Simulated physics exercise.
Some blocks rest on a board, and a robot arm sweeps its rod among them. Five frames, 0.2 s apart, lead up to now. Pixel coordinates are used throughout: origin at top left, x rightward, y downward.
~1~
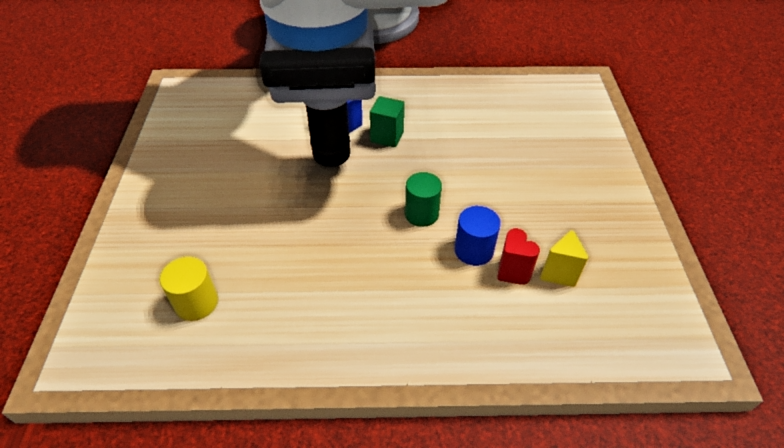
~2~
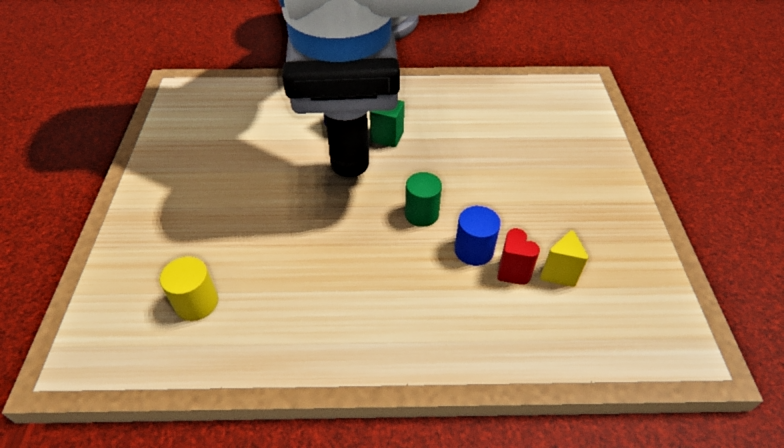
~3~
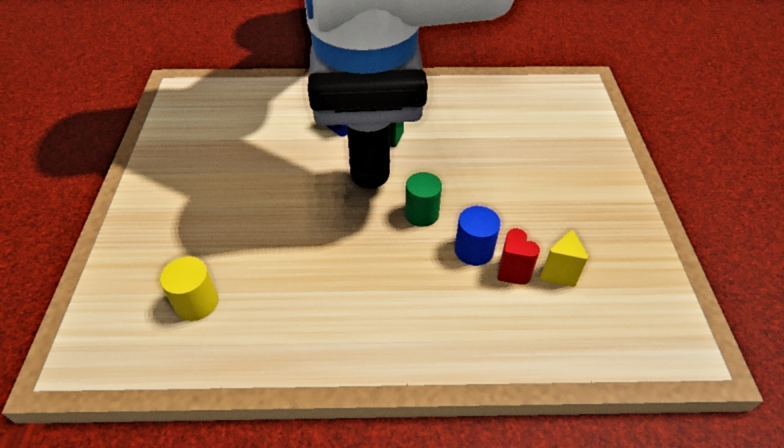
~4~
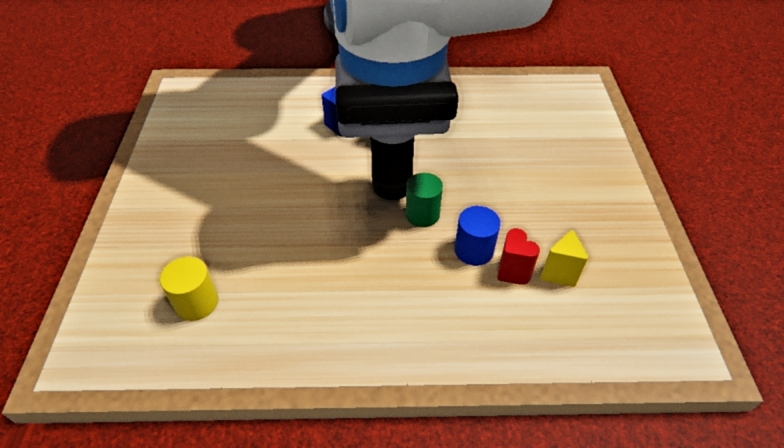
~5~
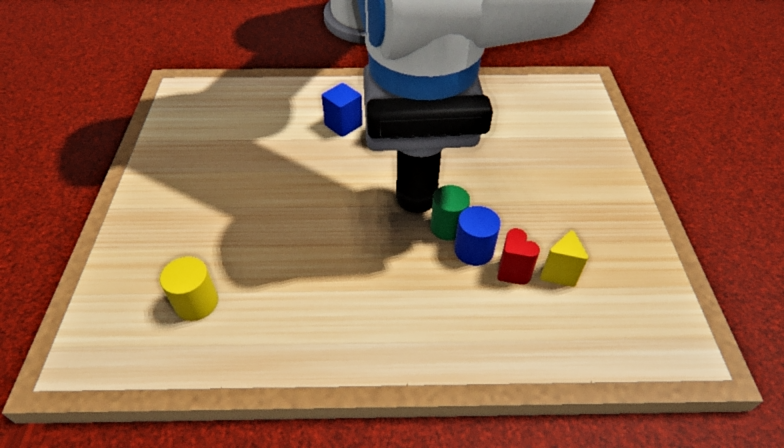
A robot arm sweeps its black rod rightward and toward the viewer across a wooden board, reaching the green cylinder and nudging it up beside the blue cylinder, while the red heart-shaped block and yellow pieces stay still.
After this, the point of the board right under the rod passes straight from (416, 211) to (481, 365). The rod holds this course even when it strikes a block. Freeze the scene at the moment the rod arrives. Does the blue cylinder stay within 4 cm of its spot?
Going by the path, yes.
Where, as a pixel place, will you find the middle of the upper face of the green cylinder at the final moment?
So, by the moment the path ends, you'll find the top centre of the green cylinder at (476, 215).
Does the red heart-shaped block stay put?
No - that is not the case.
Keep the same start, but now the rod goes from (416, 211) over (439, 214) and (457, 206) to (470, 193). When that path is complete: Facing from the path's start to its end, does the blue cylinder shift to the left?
I'd say no.
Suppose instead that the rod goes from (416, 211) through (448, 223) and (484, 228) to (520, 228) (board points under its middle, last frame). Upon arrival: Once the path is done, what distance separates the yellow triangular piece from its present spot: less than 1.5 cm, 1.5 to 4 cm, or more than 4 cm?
Offset: Below 1.5 cm.
On the path given first. One third of the way, rod (436, 244); green cylinder (476, 215); blue cylinder (514, 229); red heart-shaped block (539, 257), turned 15° clockwise.
Two thirds of the way, rod (458, 296); green cylinder (476, 215); blue cylinder (514, 229); red heart-shaped block (538, 257), turned 15° clockwise.
At the end, rod (484, 355); green cylinder (476, 215); blue cylinder (514, 229); red heart-shaped block (538, 257), turned 15° clockwise.
